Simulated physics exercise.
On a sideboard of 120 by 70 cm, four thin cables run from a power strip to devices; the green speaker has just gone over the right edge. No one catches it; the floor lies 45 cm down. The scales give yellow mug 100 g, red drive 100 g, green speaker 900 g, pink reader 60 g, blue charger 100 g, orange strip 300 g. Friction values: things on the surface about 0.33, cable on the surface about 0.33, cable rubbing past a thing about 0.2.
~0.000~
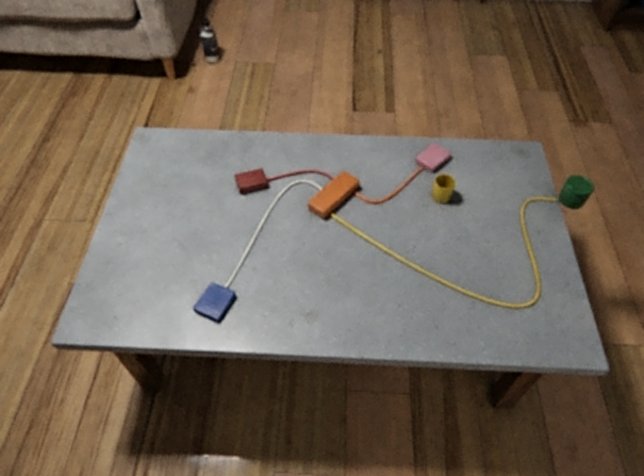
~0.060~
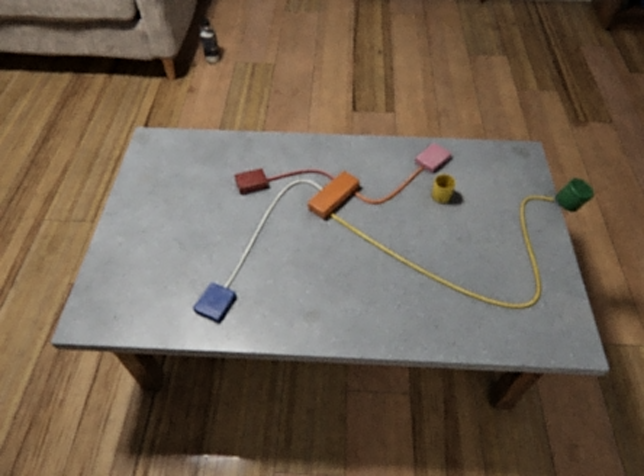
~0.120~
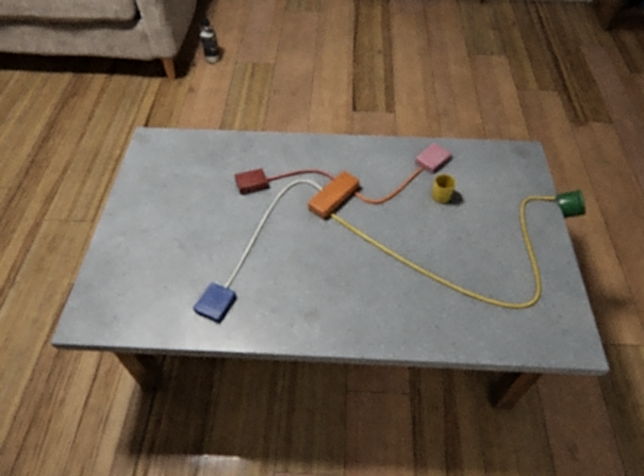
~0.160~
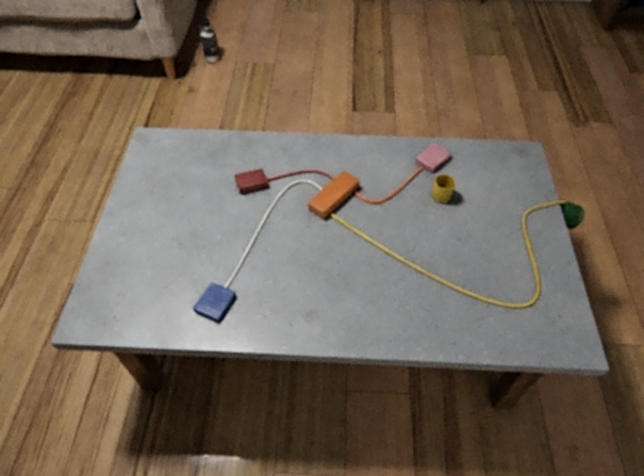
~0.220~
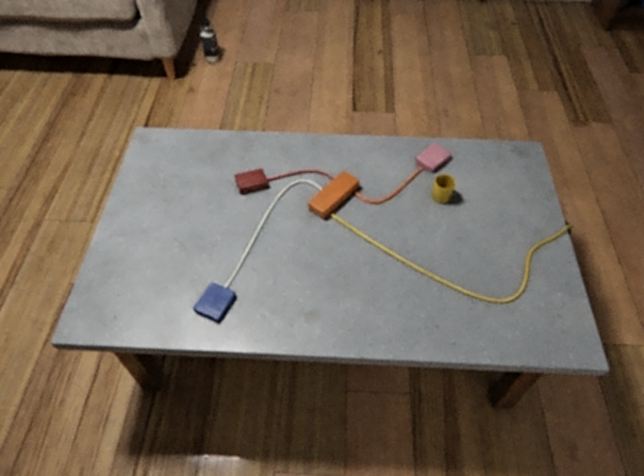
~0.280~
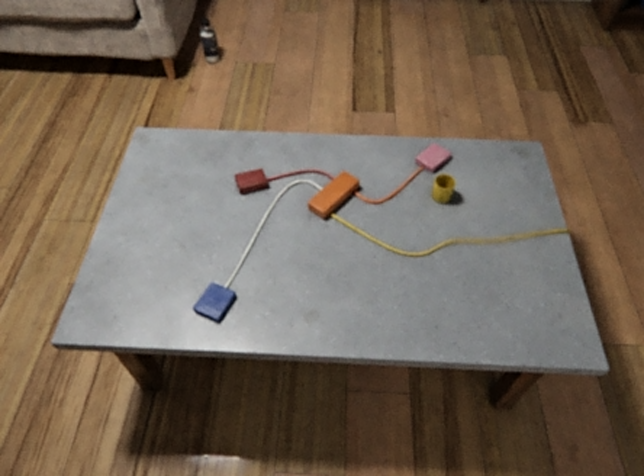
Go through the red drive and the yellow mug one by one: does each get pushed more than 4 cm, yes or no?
One by one: The red drive - yes, the yellow mug - no.
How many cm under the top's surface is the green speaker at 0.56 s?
I'd put it at about 40 centimetres under.
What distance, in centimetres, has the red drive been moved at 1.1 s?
My guess is close to 24 cm.
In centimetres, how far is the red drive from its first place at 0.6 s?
Shift: Approx. 16 cm.
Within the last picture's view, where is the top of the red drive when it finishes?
Roughly at (334, 202).
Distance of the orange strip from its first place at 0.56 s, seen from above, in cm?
Horizontal shift at stated time: Approx. 10 cm.
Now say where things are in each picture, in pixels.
The first picture shows red drive (251, 178); yellow mug (445, 181); yellow cable runs through (355, 230) (420, 270) (499, 303) (535, 265) (524, 205).
The second picture shows green speaker (580, 187); yellow cable runs through (355, 231) (499, 303) (523, 204).
The third picture shows green speaker (571, 204); yellow cable runs through (355, 231) (499, 303) (523, 205).
The fourth picture shows green speaker (566, 214); yellow cable runs through (355, 231) (499, 303) (534, 208).
The fifth picture shows green speaker (556, 234); yellow cable runs through (355, 230) (499, 301).
The sixth picture shows red drive (251, 178); yellow mug (445, 182); yellow cable runs through (356, 230) (427, 252) (499, 240) (569, 231).
After 0.6 s, the strip's end of the yellow cable at (386, 180); red drive 15 cm off its start, yellow mug 1 cm off its start, orange strip 11 cm off its start.
After 0.8 s, the strip's end of the yellow cable at (387, 180); red drive 24 cm off its start, yellow mug 1 cm off its start, orange strip 11 cm off its start.
After 1.1 s, the strip's end of the yellow cable at (387, 180); red drive 24 cm off its start at (334, 202), yellow mug 1 cm off its start at (445, 179), orange strip 11 cm off its start at (375, 185).
After 1.4 s, the strip's end of the yellow cable at (387, 180); red drive 24 cm off its start, yellow mug 1 cm off its start, orange strip 11 cm off its start.
After 2.6 s, the strip's end of the yellow cable at (387, 180); red drive 24 cm off its start at (334, 202), yellow mug 1 cm off its start at (445, 179), orange strip 11 cm off its start at (375, 185), blue charger 3 cm off its start at (226, 299).
